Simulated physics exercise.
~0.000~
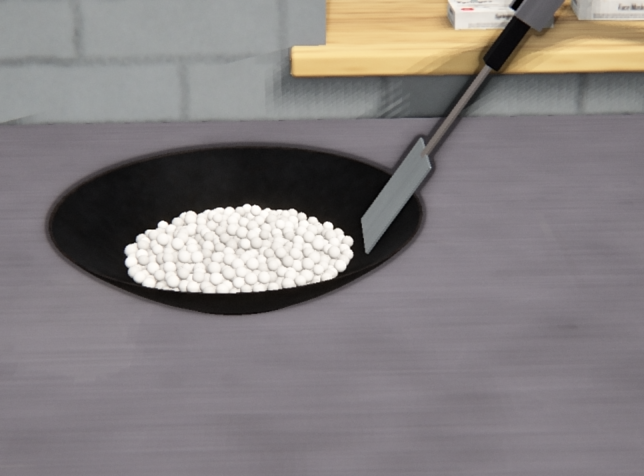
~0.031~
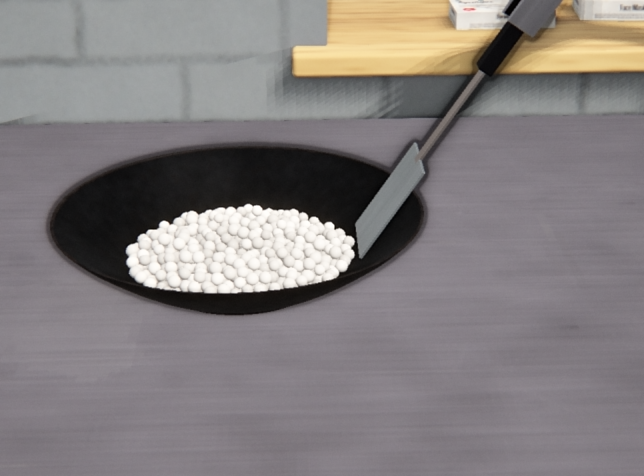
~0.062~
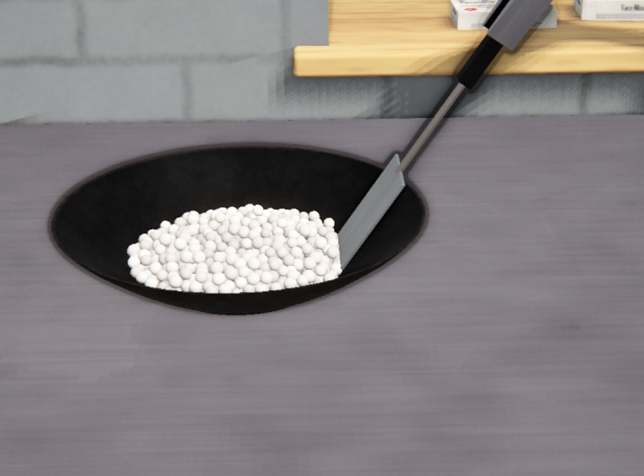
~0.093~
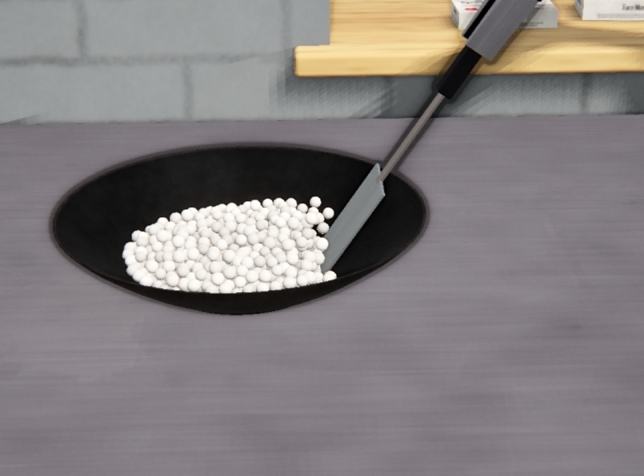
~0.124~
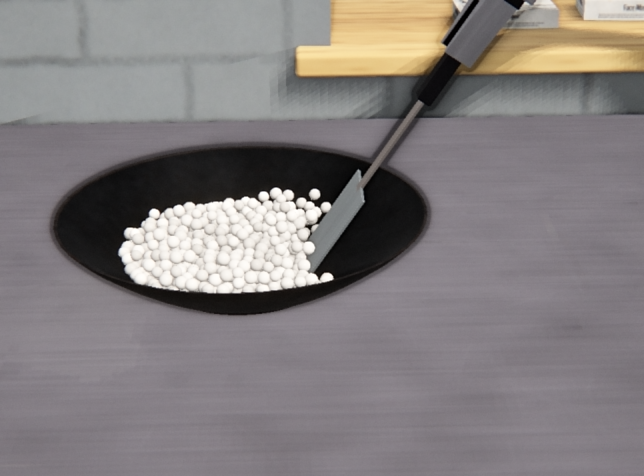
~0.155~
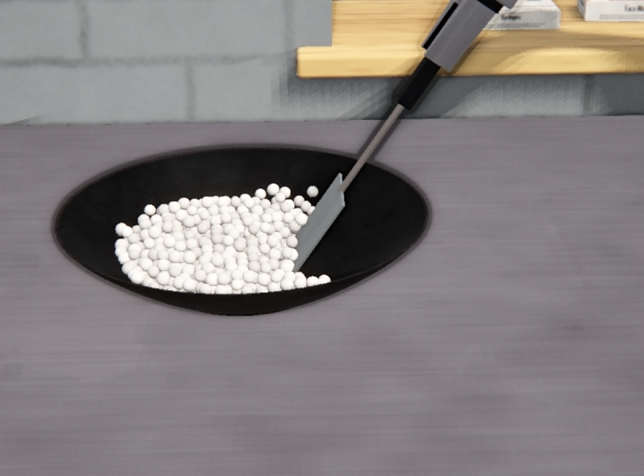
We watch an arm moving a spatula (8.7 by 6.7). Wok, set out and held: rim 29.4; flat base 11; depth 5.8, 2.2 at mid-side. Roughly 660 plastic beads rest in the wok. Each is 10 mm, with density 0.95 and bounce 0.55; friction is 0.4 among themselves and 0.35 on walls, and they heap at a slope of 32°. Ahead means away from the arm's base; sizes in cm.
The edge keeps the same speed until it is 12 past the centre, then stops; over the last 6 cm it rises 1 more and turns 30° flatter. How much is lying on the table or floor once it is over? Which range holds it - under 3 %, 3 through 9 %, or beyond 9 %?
The range beyond 9 % holds it.
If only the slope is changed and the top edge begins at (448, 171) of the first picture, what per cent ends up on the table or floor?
Spill: Approx. 15 per cent.
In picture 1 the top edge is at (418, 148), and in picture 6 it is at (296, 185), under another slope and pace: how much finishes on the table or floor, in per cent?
It comes to something like 25 %, give or take.
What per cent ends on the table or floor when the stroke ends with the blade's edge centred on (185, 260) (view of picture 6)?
Estimate: Approx. 0 %.
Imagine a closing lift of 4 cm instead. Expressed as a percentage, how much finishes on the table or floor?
I'd say close to 20 per cent.
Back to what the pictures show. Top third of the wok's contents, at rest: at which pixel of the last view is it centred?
Pixel estimate: About (144, 240).
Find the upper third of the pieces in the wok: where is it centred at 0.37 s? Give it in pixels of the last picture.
Centre: Approx. (125, 219) in the last view.
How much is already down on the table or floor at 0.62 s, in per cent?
Share at that moment: About 20 %.
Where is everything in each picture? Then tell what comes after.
The first picture shows spatula top edge at (426, 152), sloping 56°; upper third of the load around (237, 246), from x 130 to 345, top at y 210; 660 in the wok.
The second picture shows spatula top edge at (420, 157), sloping 56°; upper third of the load around (239, 246), from x 135 to 350, top at y 210.
The third picture shows spatula top edge at (401, 169), sloping 56°; upper third of the load around (242, 245), from x 135 to 340, top at y 210.
The fourth picture shows spatula top edge at (381, 179), sloping 56°; upper third of the load around (235, 240), from x 130 to 330, top at y 200.
The fifth picture shows spatula top edge at (361, 185), sloping 56°; upper third of the load around (227, 241), from x 125 to 325, top at y 195.
The sixth picture shows spatula top edge at (342, 189), sloping 56°; upper third of the load around (213, 241), from x 120 to 325, top at y 190; 660 in the wok.
After 0.26 s, sloping 56°, highest piece 5 above the table; 660 in the wok.
After 0.37 s, sloping 45°, highest piece 7 above the table; 660 in the wok.
After 0.62 s, sloping 26°, highest piece 7 above the table; 533 in the wok, 119 on the table or floor, 8 on the blade or in flight.
After 1.67 s, sloping 26°, highest piece 7 above the table; 533 in the wok, 127 on the table or floor.
At rest, 533 in the wok, 127 on the table or floor. That is 19 % on the table or floor.
